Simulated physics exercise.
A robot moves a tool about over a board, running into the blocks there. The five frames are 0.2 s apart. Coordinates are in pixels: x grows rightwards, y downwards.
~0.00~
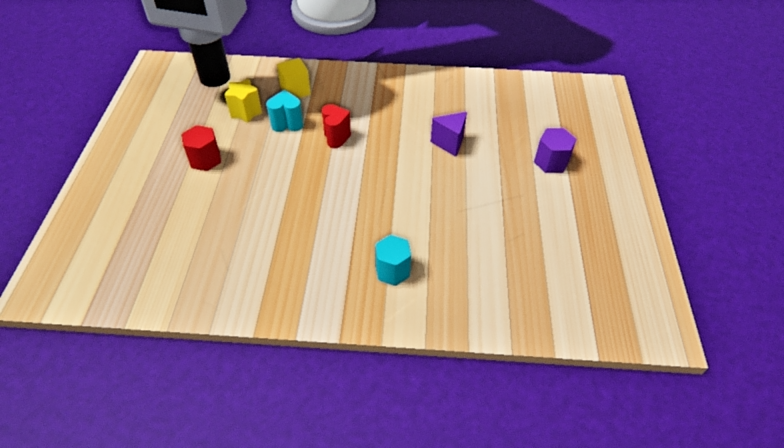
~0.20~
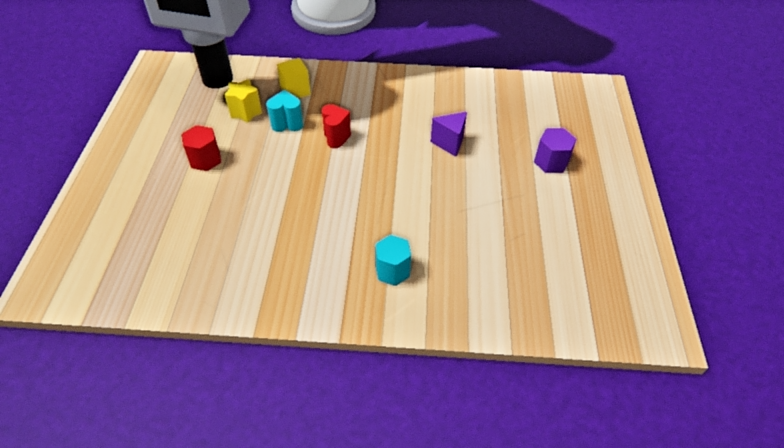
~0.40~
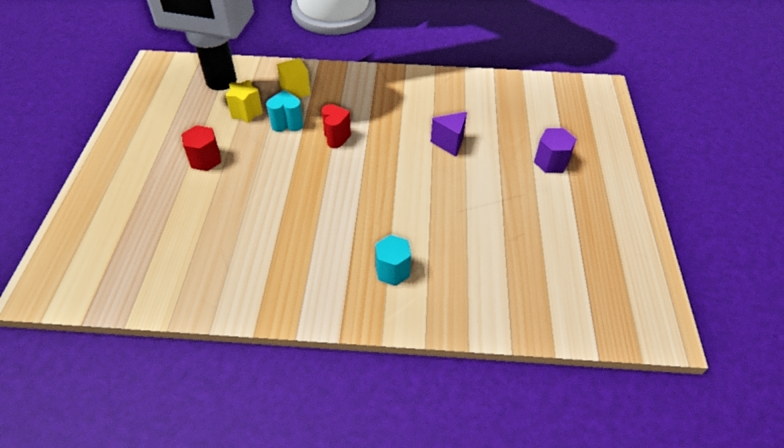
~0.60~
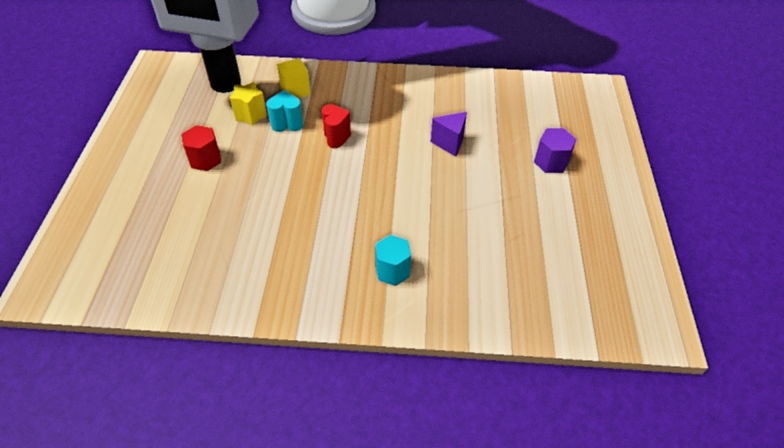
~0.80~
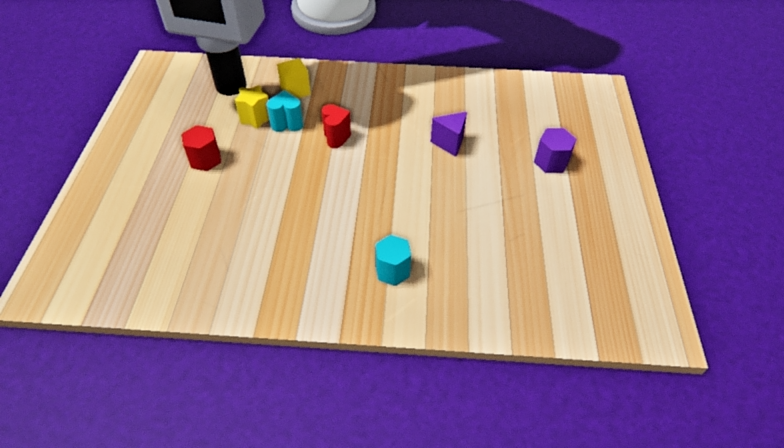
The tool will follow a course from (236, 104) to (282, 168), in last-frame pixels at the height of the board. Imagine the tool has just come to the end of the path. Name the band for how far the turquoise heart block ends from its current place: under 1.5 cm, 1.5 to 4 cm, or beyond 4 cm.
It falls in the 1.5 to 4 cm band.
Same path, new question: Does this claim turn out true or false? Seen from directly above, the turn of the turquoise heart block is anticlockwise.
The claim holds.
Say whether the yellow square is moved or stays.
That block remains where it is.
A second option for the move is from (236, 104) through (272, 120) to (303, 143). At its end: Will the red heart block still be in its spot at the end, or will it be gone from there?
Moved.
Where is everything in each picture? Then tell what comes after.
Tool's lower end at (215, 78); red hexagon at (198, 136); yellow star-shaped block at (240, 89); turquoise heart block at (284, 100); yellow square at (292, 67), in the first picture.
Tool at (218, 80); blocks still, in the second picture.
Tool at (222, 81); blocks still, in the third picture.
Tool at (226, 84); yellow star-shaped block at (246, 91), in the fourth picture.
Tool at (231, 86); red hexagon at (198, 136); yellow star-shaped block at (251, 94); turquoise heart block at (284, 100); yellow square at (292, 67), in the fifth picture.
The first path, step by step. One third of the way, tool at (246, 107); yellow star-shaped block at (272, 109), turned 45° anticlockwise; turquoise heart block at (299, 104), turned 20° anticlockwise.
Two thirds of the way, tool at (262, 129); yellow star-shaped block at (291, 123), turned 80° anticlockwise; turquoise heart block at (309, 107), turned 65° anticlockwise.
At the end, tool at (278, 150); red hexagon still; yellow star-shaped block at (300, 127), turned 120° anticlockwise; turquoise heart block at (310, 107), turned 70° anticlockwise; yellow square still.
